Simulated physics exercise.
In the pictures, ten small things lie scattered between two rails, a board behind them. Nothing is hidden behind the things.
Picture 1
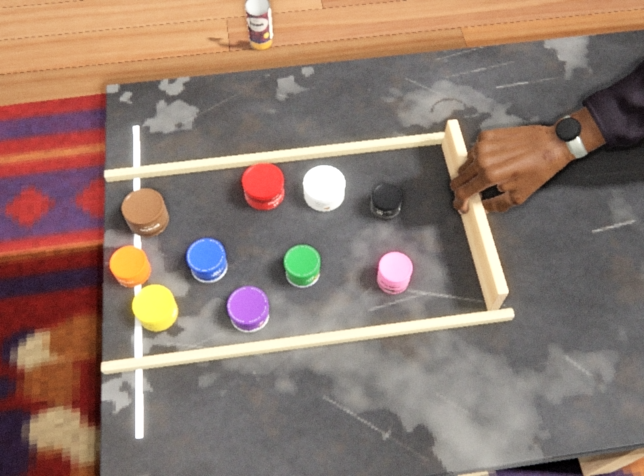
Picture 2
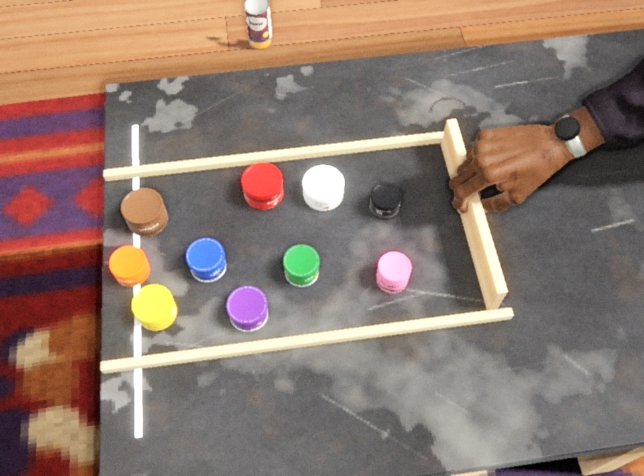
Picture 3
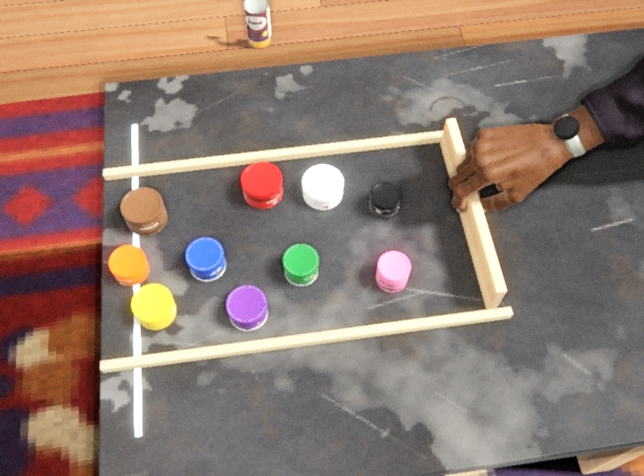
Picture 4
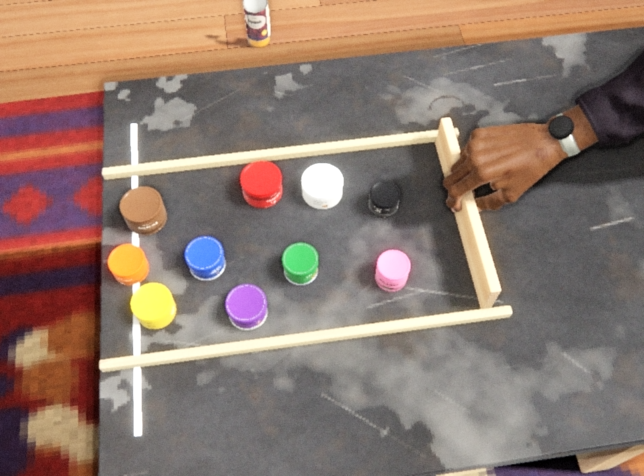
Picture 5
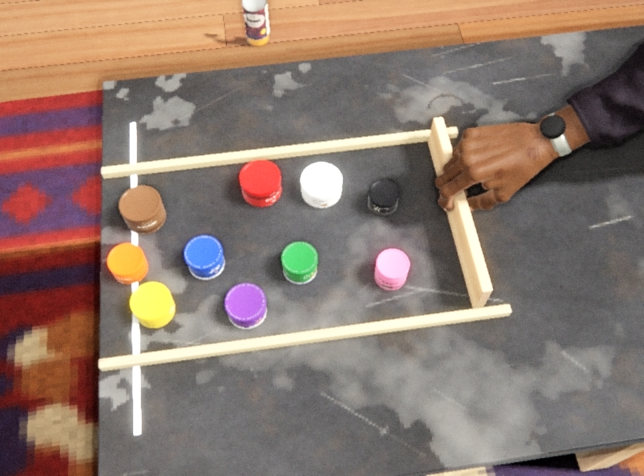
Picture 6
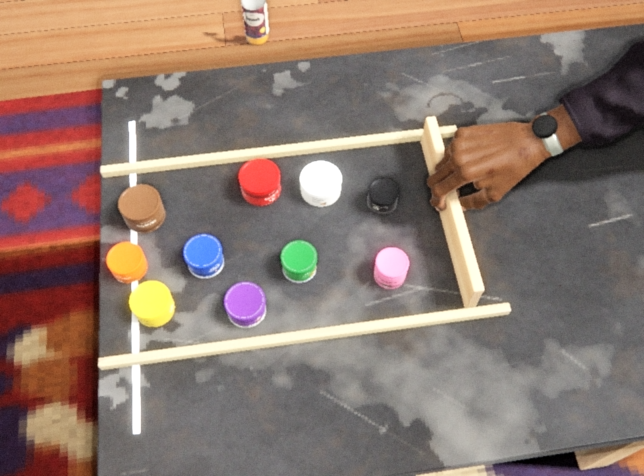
A hand slides a wooden board slightly left between two rails on a dark tabletop, while ten colourful small containers stay still.
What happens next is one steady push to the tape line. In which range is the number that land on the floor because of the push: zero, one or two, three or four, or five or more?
Five or more leave.
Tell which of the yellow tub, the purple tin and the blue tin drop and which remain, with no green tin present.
Yellow tub - gone, purple tin - safe, blue tin - safe.
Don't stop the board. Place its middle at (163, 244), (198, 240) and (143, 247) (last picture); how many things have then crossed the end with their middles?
In order: 1, 0, 4.
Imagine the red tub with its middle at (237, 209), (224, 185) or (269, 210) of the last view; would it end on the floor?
Going through them in order, it ends up falling, it ends up falling, and it ends up falling.
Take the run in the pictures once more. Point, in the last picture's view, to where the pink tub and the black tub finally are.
Middles: Around (116, 309) and around (116, 235).
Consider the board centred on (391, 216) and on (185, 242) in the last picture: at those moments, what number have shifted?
It comes to 2 for the first spot, 10 for the other.
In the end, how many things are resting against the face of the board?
4 in contact.
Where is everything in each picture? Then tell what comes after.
Orange tub (131, 267); brown tub (146, 213); yellow tub (156, 308); board (472, 212); tape (138, 263), in the first frame.
Brown tub (145, 213); red tub (263, 186), in the second frame.
Yellow tub (154, 307); blue tin (206, 260), in the third frame.
Orange tub (129, 265); pink tub (392, 271), in the fourth frame.
Brown tub (143, 210); black tub (383, 199), in the fifth frame.
Orange tub (127, 263); brown tub (142, 209); yellow tub (153, 304); board (449, 209); tape (134, 259), in the sixth frame.
Soon after, none off yet; orange tub at rest near (127, 263); brown tub at rest near (142, 209); yellow tub at rest near (153, 304).
After that, none off yet; orange tub displaced a little near (112, 266); brown tub displaced a little near (127, 219); yellow tub displaced a little near (139, 297).
In the end, the number that fall off is five or more; gone, red tub, purple tin, blue tin, yellow tub, brown tub and orange tub.
